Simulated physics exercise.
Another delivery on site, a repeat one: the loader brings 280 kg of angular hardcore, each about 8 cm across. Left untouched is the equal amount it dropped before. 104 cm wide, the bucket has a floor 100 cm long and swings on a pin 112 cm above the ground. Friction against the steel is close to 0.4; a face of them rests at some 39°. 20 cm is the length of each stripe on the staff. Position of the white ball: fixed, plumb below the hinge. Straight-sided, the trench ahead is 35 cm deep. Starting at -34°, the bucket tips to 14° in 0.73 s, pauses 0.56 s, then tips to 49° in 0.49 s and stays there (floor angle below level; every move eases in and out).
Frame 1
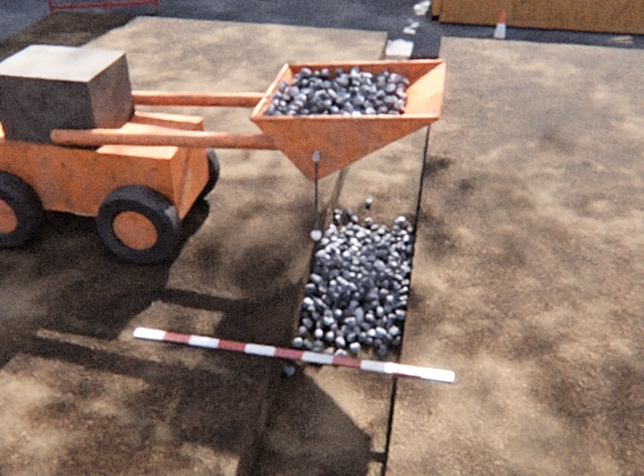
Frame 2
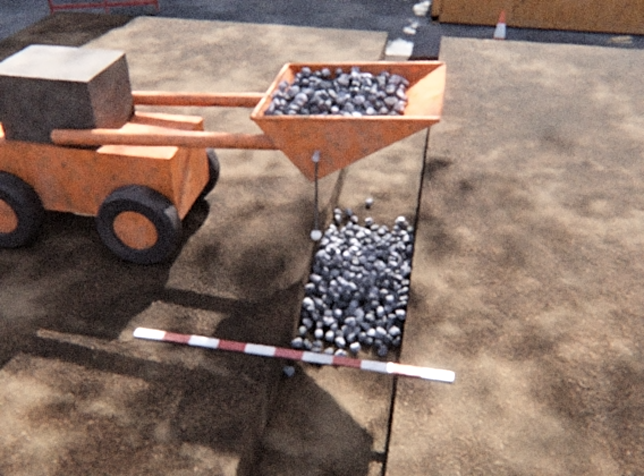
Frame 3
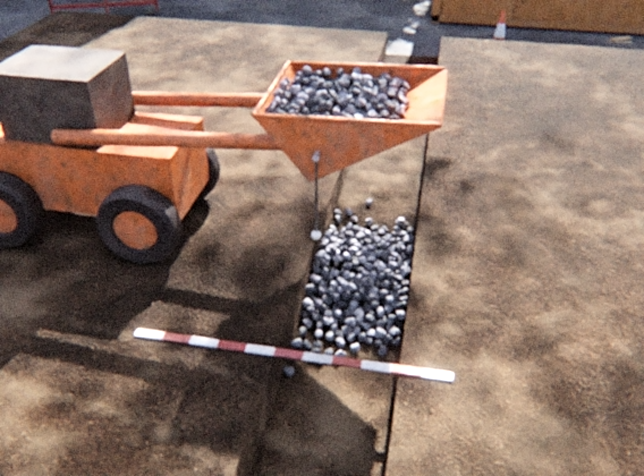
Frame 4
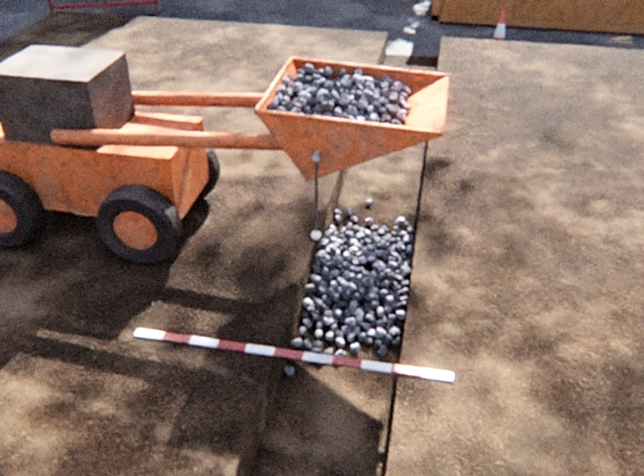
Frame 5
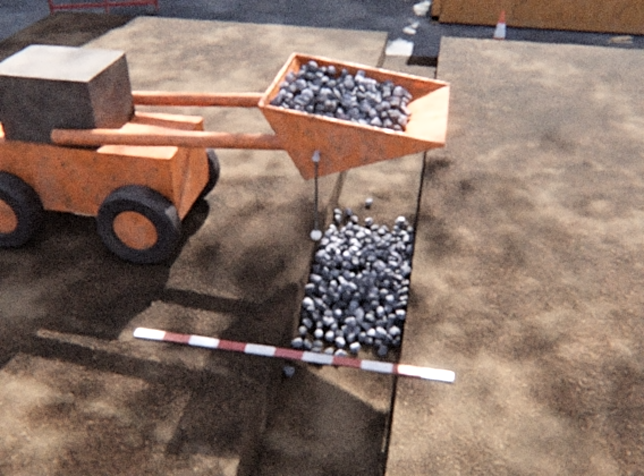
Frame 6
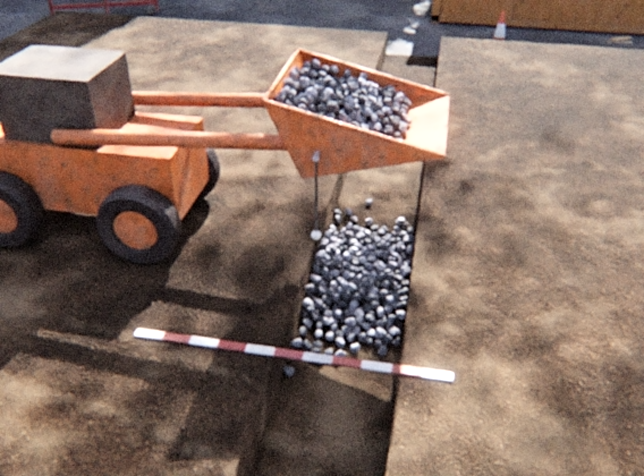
The loader's orange bucket of grey stones tilts slightly down rightward above a partly filled trench.
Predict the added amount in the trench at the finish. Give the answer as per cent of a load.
Some 56 per cent is added.
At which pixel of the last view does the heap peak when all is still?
The heap should peak at about (436, 242).
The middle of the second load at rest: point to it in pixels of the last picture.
Their centre ends up near (410, 253).
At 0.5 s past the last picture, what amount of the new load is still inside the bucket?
Close to 100 per cent of the load.
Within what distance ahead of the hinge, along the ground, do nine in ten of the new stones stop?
I'd say close to 110 centimetres ahead of it.
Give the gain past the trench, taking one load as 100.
45 % of a load.
Then, 0.2 s after the last picture the floor is at 7°; in per cent of one load, 100 in the bucket, 100 in the trench; the foremost stones are at (407, 279).
Then, 0.5 s after the last picture the floor is at 14°; in per cent of one load, 100 in the bucket, 100 in the trench; the foremost stones are at (407, 279).
Then, 1.9 s after the last picture the floor is at 49°; in per cent of one load, 9 in the bucket, 158 in the trench, 33 past the trench; the foremost stones are at (474, 244).
Then, 4.5 s after the last picture the floor is at 49°; in per cent of one load, 0 in the bucket, 156 in the trench, 44 past the trench; the foremost stones are at (519, 260). Net gain in the trench, 56.
